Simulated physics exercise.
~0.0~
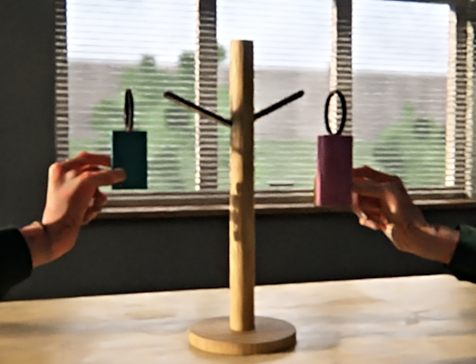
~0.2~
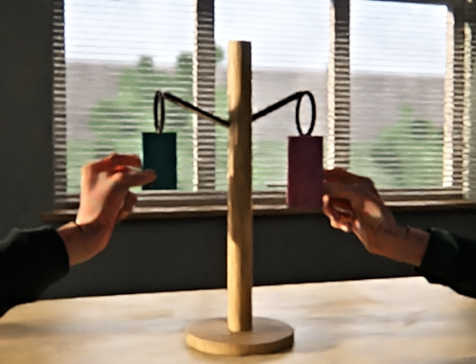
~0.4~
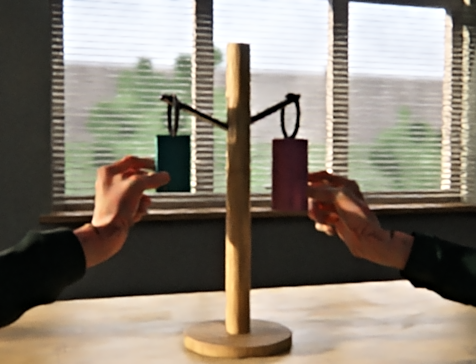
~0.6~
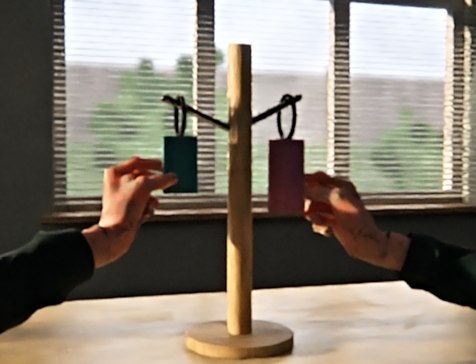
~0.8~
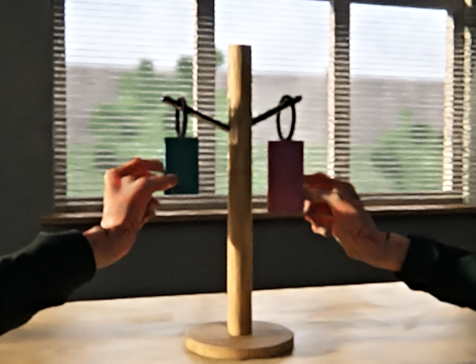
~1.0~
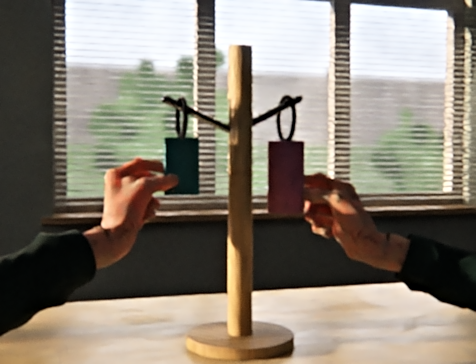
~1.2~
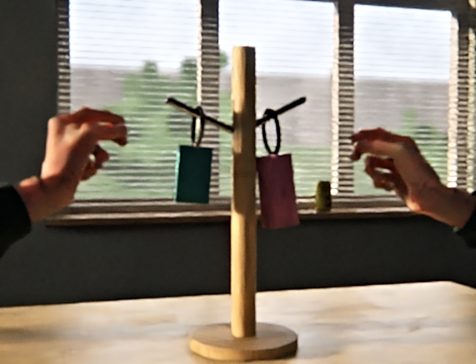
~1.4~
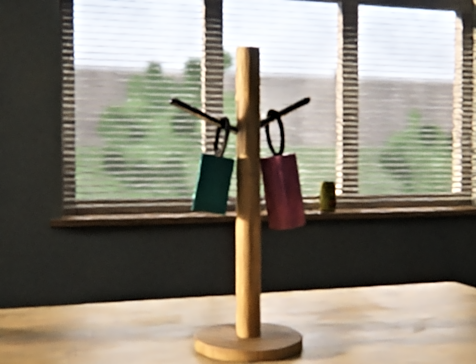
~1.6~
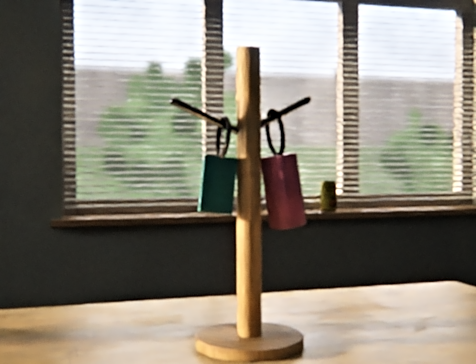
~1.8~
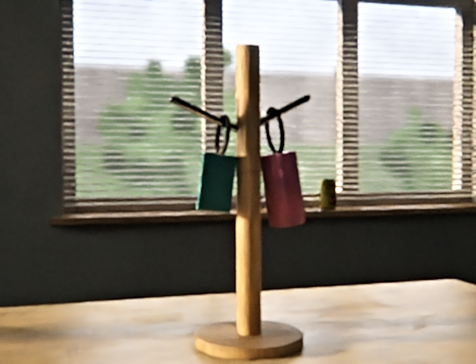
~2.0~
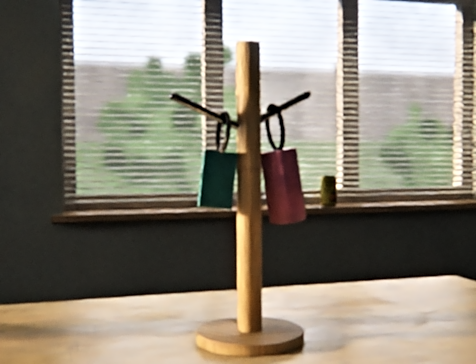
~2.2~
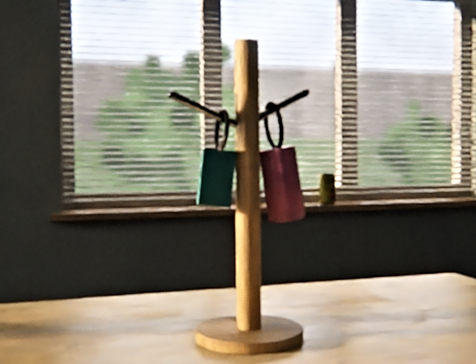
At first, two hands hold a turquoise tag on the left and a pink, block-like lantern on the right, each with a dark ring, beside a wooden peg stand in front of a window with blinds. The hands move inward and bring the rings over the stand's two upward-slanting pegs. They hold still there briefly, then let go and draw back out of view. The tag and lantern drop slightly, slide in toward the post and tilt a little. In the end, both hang from their pegs close to the post, nearly still.
